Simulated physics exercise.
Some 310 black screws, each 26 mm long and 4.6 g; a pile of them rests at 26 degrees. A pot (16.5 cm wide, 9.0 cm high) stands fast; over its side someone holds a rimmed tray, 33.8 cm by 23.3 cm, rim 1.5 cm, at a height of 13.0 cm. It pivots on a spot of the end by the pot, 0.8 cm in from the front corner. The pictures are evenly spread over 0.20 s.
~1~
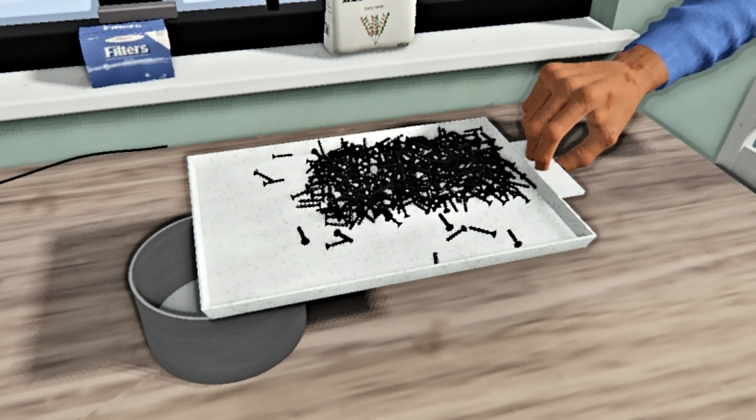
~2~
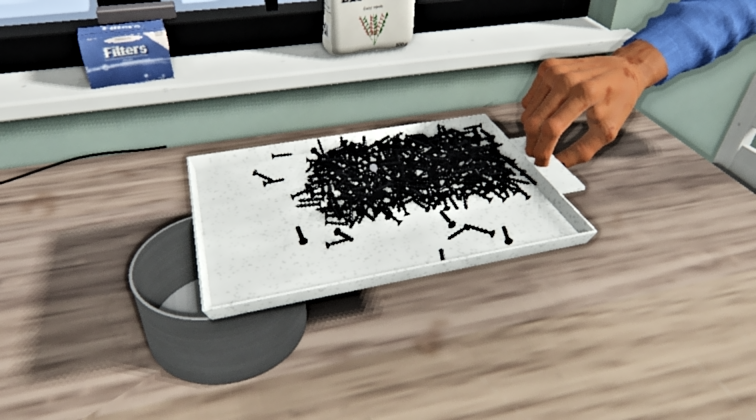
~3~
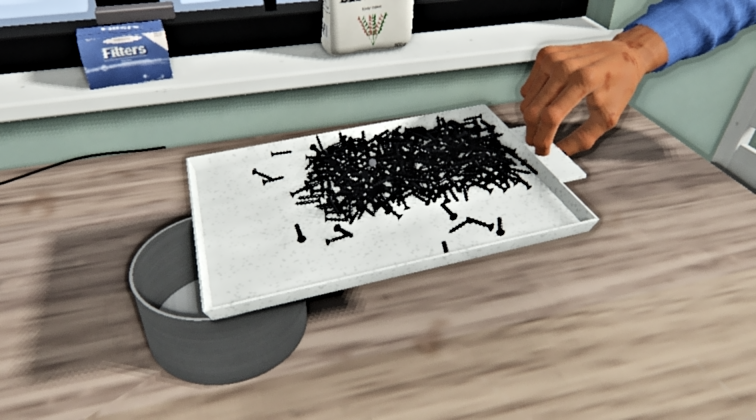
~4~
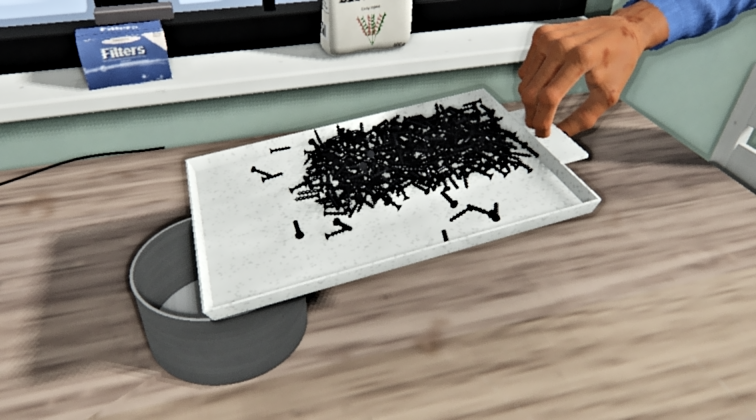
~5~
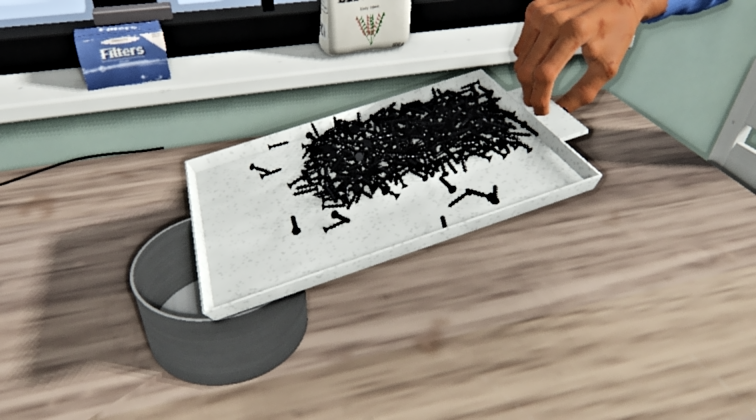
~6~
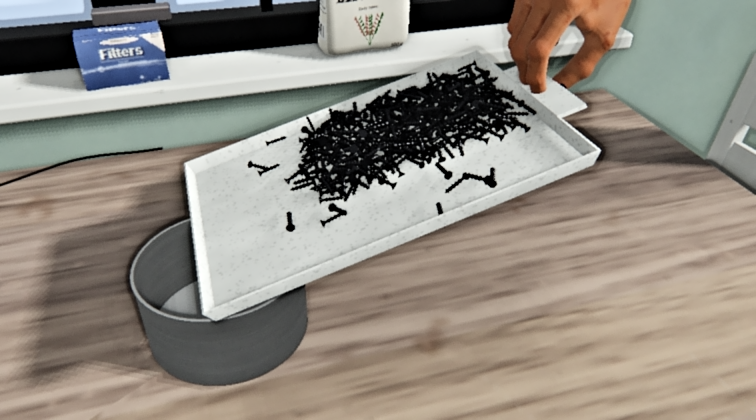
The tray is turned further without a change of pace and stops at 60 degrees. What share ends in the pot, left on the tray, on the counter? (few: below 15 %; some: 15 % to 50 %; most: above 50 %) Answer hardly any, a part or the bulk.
Pot a part, tray hardly any, counter the bulk.
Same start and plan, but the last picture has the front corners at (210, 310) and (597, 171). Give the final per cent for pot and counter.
Pot 0, counter 95.
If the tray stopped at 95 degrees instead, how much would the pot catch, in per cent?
In that case some 30 per cent.
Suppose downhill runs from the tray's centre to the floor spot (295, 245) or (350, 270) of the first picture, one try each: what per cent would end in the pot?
Some 0 and 0 per cent.
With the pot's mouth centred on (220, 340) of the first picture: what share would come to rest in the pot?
About 5 per cent.
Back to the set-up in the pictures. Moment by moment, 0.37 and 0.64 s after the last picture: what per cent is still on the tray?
In turn: 100, 15.
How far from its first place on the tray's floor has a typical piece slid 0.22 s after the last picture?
About 1 cm.
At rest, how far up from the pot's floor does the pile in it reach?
About 2.5 cm.
Then, 0.22 s after the last picture, tilt 38 degrees; the tray holds 100 %, the pot 0 %.
Then, 0.37 s after the last picture, tilt 53 degrees; the tray holds 100 %, the pot 0 %.
Then, 0.64 s after the last picture, tilt 60 degrees; the tray holds 15 %, the pot 20 %.
In the end, pot 30 %, tray 5 %, counter 65 %.
